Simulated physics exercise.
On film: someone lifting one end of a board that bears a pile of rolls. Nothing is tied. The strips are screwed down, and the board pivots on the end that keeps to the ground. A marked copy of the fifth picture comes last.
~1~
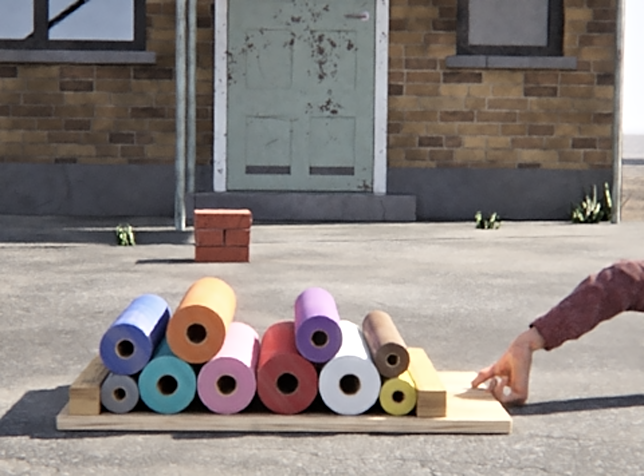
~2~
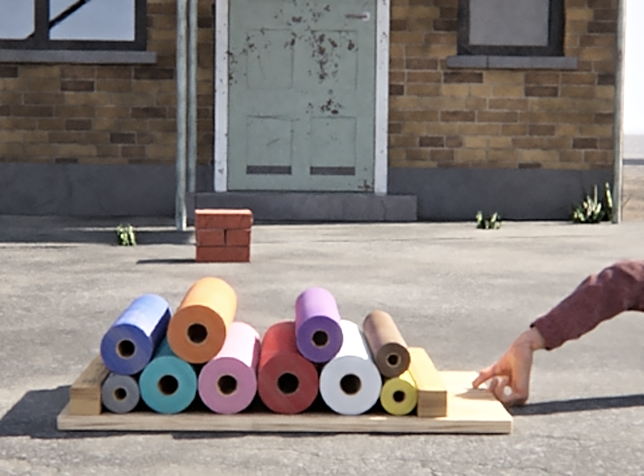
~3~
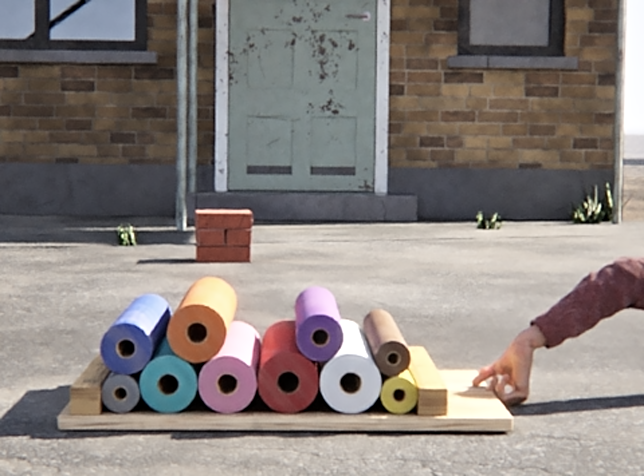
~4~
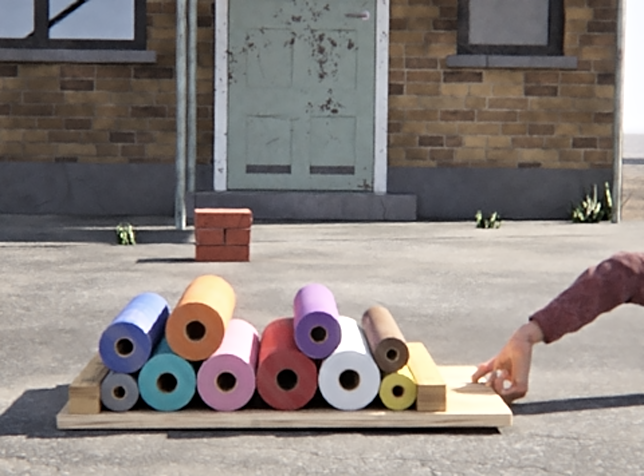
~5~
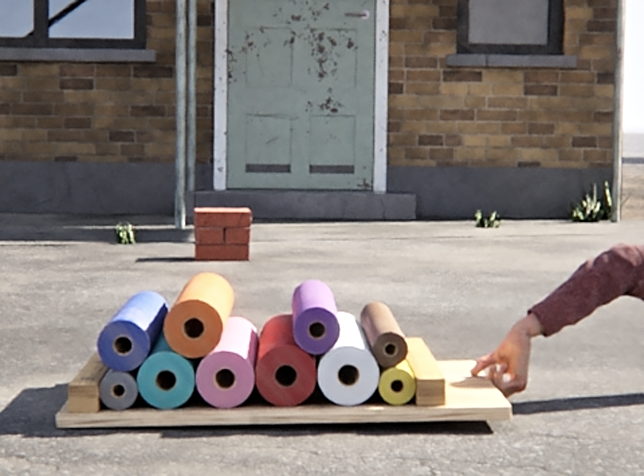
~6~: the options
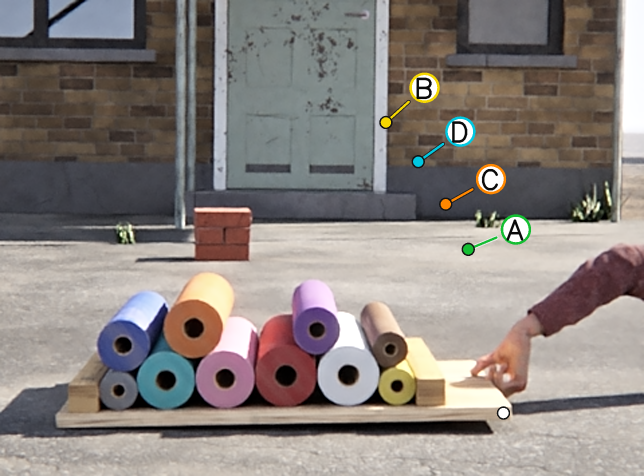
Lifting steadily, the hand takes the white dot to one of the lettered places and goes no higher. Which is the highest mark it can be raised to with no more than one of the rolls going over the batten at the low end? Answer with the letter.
Raise it to A.
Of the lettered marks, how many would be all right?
One of the four.
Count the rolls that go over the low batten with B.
The count is three.
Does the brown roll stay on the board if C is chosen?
Yes.
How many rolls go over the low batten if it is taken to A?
With A, one.
On the marked copy, A at (468, 249); B at (386, 123); C at (446, 204); D at (418, 161); the white dot at (503, 413).
Following A. Soon after the start, board at 15°.
Later, board at 23°.
In the end, board at 23°, one over the low batten (blue).
As for the rest, B three over the low batten (blue, purple, orange); C two over the low batten (blue, orange); D three over the low batten (blue, purple, orange).
